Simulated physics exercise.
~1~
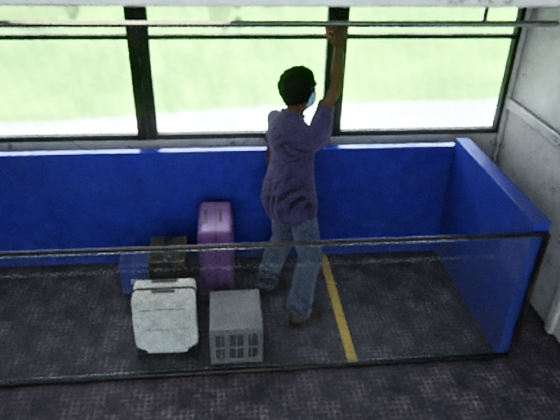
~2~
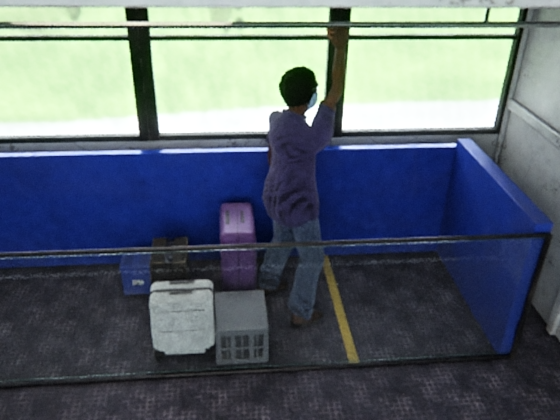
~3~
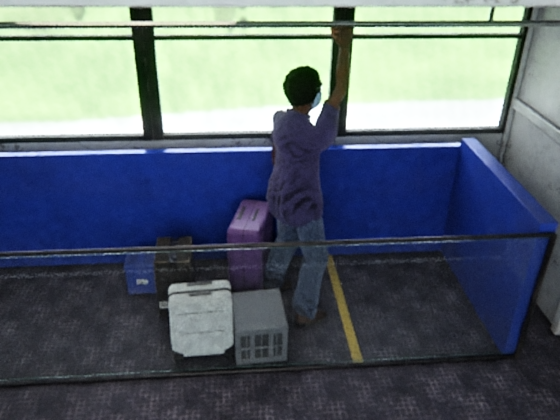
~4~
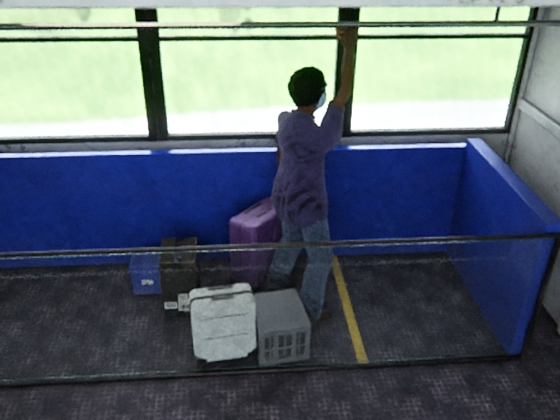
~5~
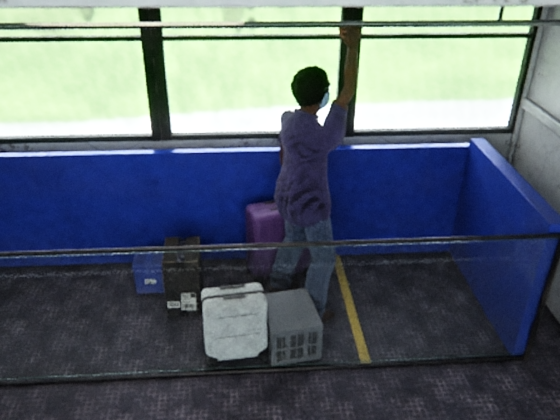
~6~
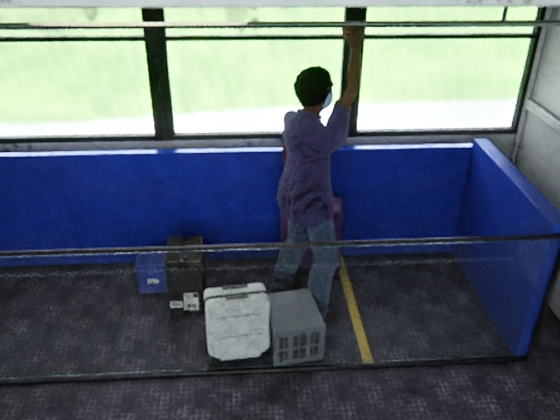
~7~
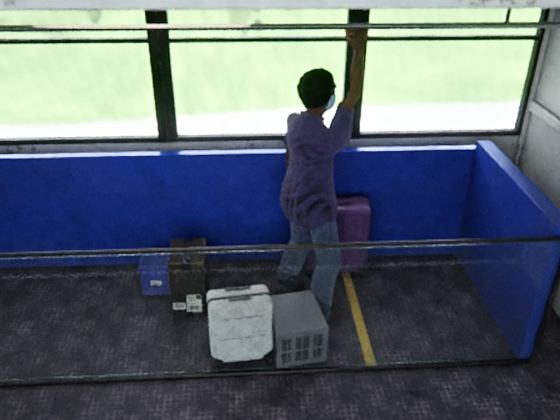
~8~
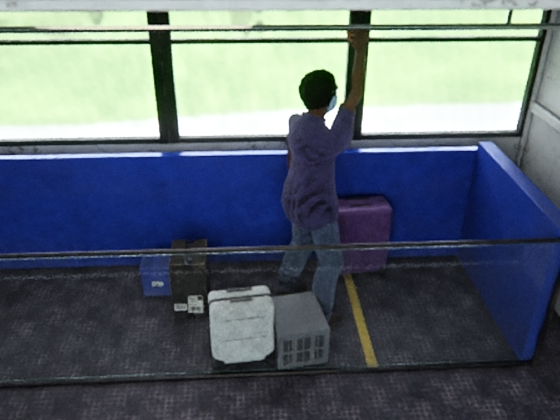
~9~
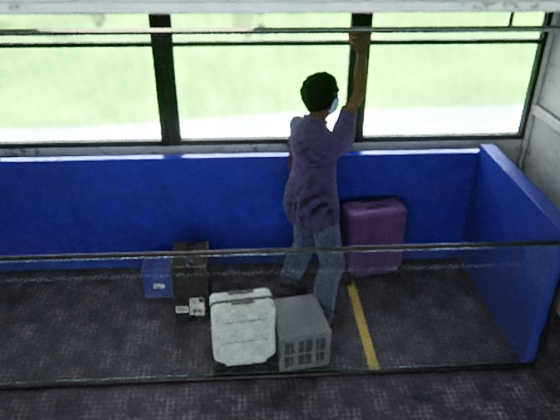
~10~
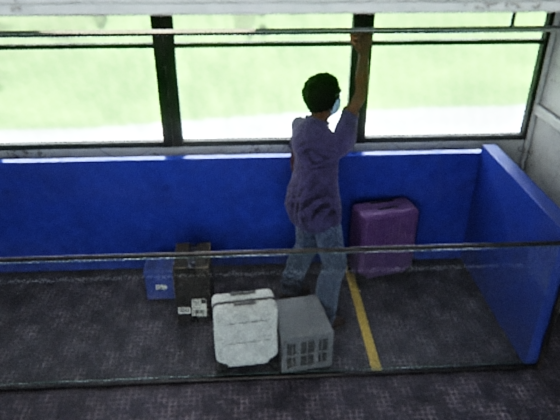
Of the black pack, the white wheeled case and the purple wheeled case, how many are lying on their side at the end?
None of them are lying on their side, as all three are still upright at the end.
